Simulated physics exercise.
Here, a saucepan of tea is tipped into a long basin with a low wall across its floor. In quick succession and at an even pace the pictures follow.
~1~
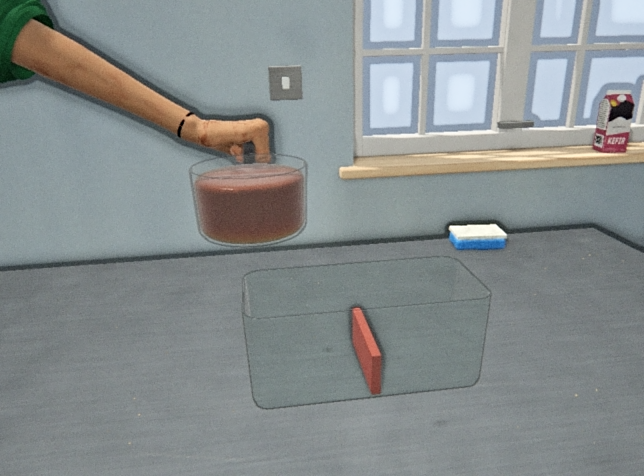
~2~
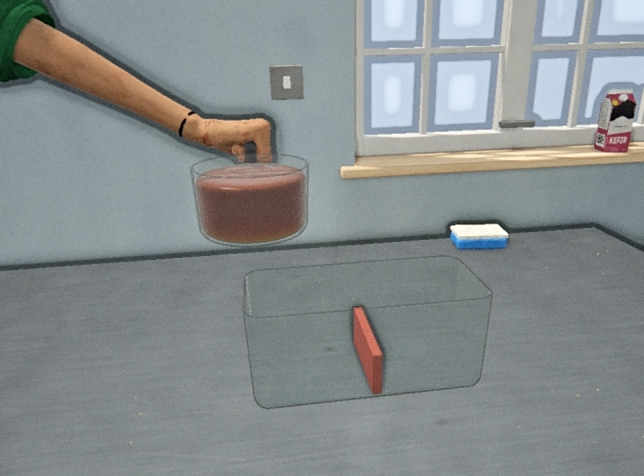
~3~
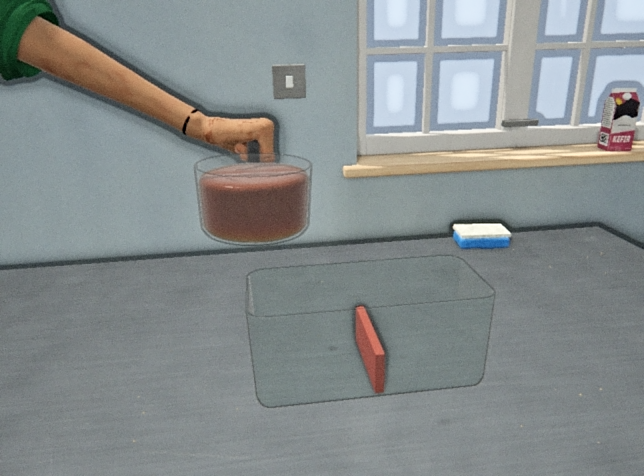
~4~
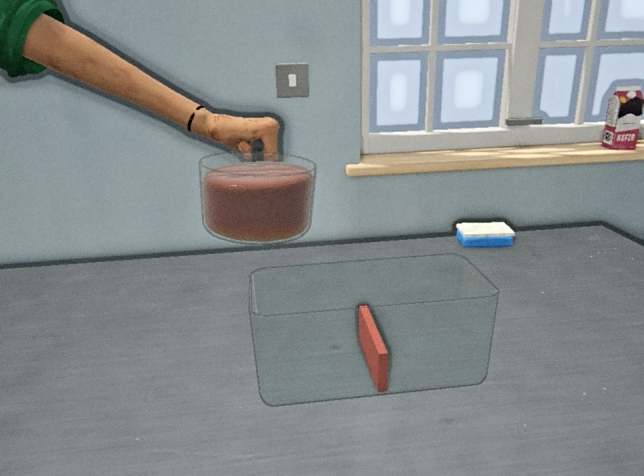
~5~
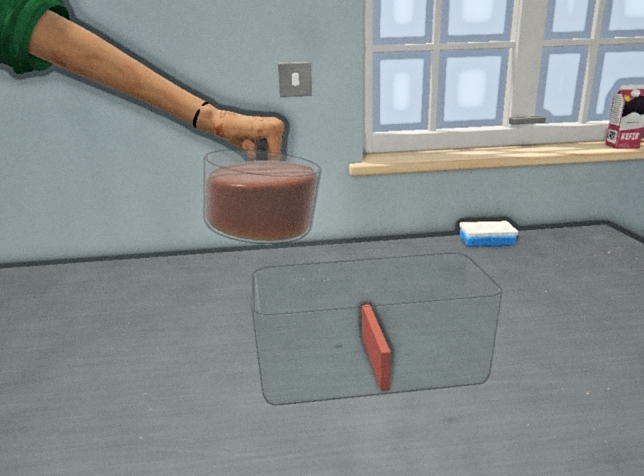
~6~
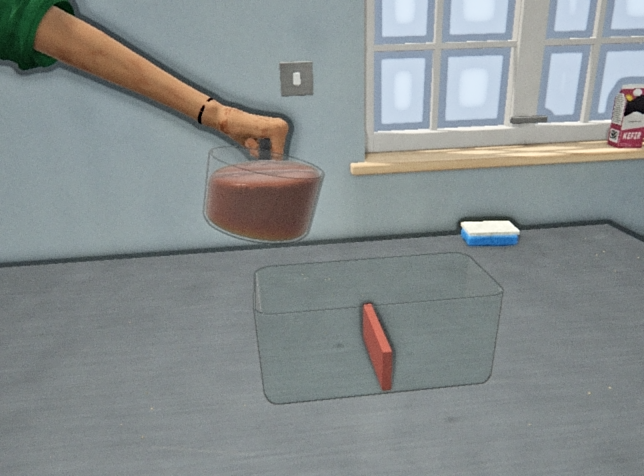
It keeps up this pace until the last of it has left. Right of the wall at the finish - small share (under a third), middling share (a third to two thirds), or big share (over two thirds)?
Middling.
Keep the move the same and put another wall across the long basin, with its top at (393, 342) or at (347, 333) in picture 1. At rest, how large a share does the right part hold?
First try: Roughly 15 per cent; second try: 75 per cent.
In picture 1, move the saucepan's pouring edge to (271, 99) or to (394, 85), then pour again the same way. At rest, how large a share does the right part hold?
In order, some 25 and 80 percent.
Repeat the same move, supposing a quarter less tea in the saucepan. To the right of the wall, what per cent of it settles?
I'd reckon close to 30 %.
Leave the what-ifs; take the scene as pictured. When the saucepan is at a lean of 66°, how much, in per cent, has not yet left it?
It works out to close to 60 percent.
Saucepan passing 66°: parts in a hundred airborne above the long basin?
I'd say some 25 per cent of it.
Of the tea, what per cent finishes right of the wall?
50 in a hundred.
A moment on, the saucepan is tipped part way and 59 per cent is still to pour, 6 is left of the wall and 9 right of it.
Next, the saucepan is tipped on its side and 14 per cent is still to pour, 29 is left of the wall and 49 right of it.
Then the saucepan is tipped right over and 1 per cent is still to pour, 48 is left of the wall and 49 right of it.
Later the saucepan is tipped right over and 0 per cent is still to pour, 51 is left of the wall and 49 right of it.
In the end 51 per cent lies left of the wall, 49 right of it and 0 outside.
